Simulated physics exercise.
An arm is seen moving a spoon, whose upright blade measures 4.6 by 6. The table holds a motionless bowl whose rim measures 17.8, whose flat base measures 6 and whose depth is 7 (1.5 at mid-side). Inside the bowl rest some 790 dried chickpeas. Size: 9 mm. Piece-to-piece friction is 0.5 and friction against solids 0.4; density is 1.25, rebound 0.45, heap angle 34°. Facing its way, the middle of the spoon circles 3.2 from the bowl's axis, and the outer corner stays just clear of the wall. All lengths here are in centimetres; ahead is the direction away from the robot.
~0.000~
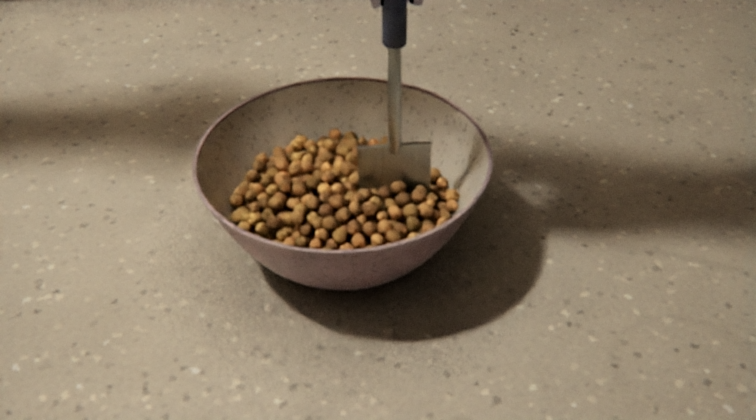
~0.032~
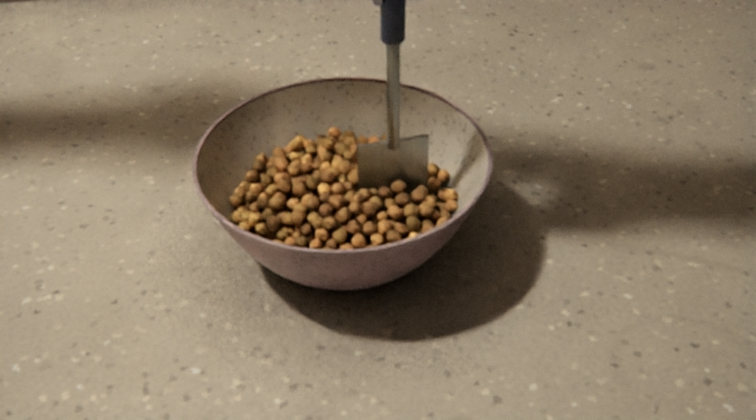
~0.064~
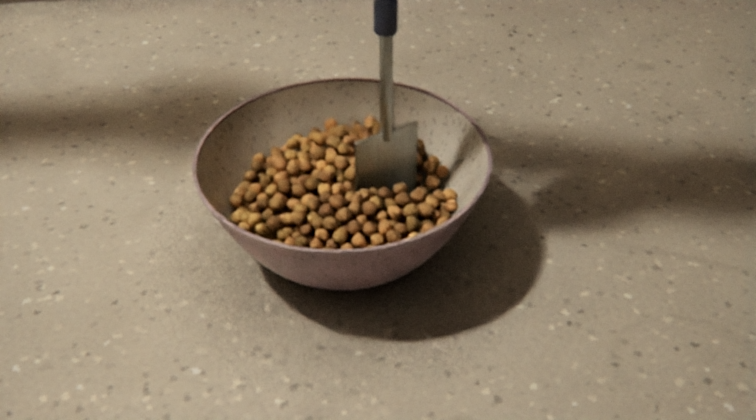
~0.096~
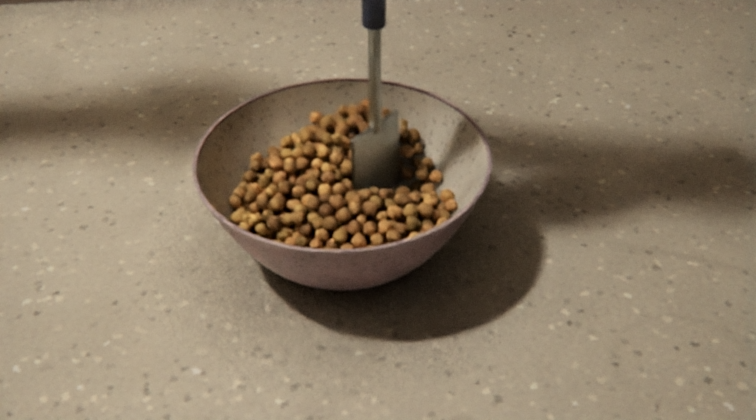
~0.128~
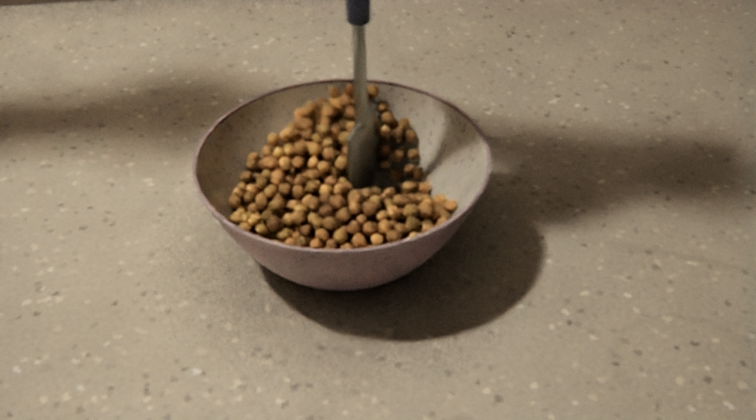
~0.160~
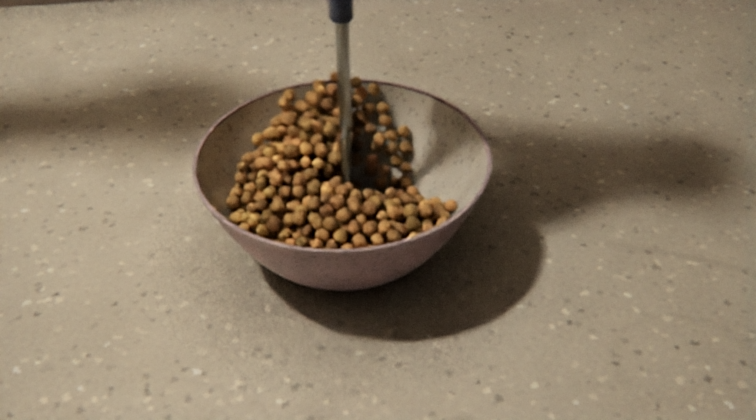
Spoon with a flat upright blade turning and sweeping leftward through chickpeas in a still bowl, pushing them up toward the far side.
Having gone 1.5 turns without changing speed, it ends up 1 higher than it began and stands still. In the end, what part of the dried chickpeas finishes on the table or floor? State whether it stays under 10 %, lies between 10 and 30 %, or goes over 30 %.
It stays under 10 %.
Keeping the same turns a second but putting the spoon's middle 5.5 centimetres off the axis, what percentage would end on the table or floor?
That would make it around 0 percent.
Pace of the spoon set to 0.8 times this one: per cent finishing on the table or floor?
Estimated share: Near 5 per cent.
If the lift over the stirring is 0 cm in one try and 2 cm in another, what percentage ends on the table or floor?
Estimates: 10 % then 5 %.
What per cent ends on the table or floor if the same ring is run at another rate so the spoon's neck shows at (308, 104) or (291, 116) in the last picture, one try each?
Well, about 25 percent the first time and about 30 percent the second.
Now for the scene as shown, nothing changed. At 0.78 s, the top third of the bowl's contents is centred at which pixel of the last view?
Centre, approx.: (334, 137).
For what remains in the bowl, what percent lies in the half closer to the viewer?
Estimate: Some 55 %.
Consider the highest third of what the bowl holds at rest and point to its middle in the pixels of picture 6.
Near (289, 210).
After 0.47 s, 260° round, highest piece 9 above the table; 770 in the bowl, 14 on the table or floor, 4 in flight or on the tool.
After 0.78 s, 79° round, highest piece 9 above the table; 752 in the bowl, 34 on the table or floor, 2 in flight or on the tool.
After 1.14 s, 180° round, highest piece 7 above the table; 744 in the bowl, 44 on the table or floor.
After 1.84 s, 180° round, highest piece 7 above the table; 744 in the bowl, 44 on the table or floor.
At rest, 744 in the bowl, 44 on the table or floor. That is 6 % on the table or floor.
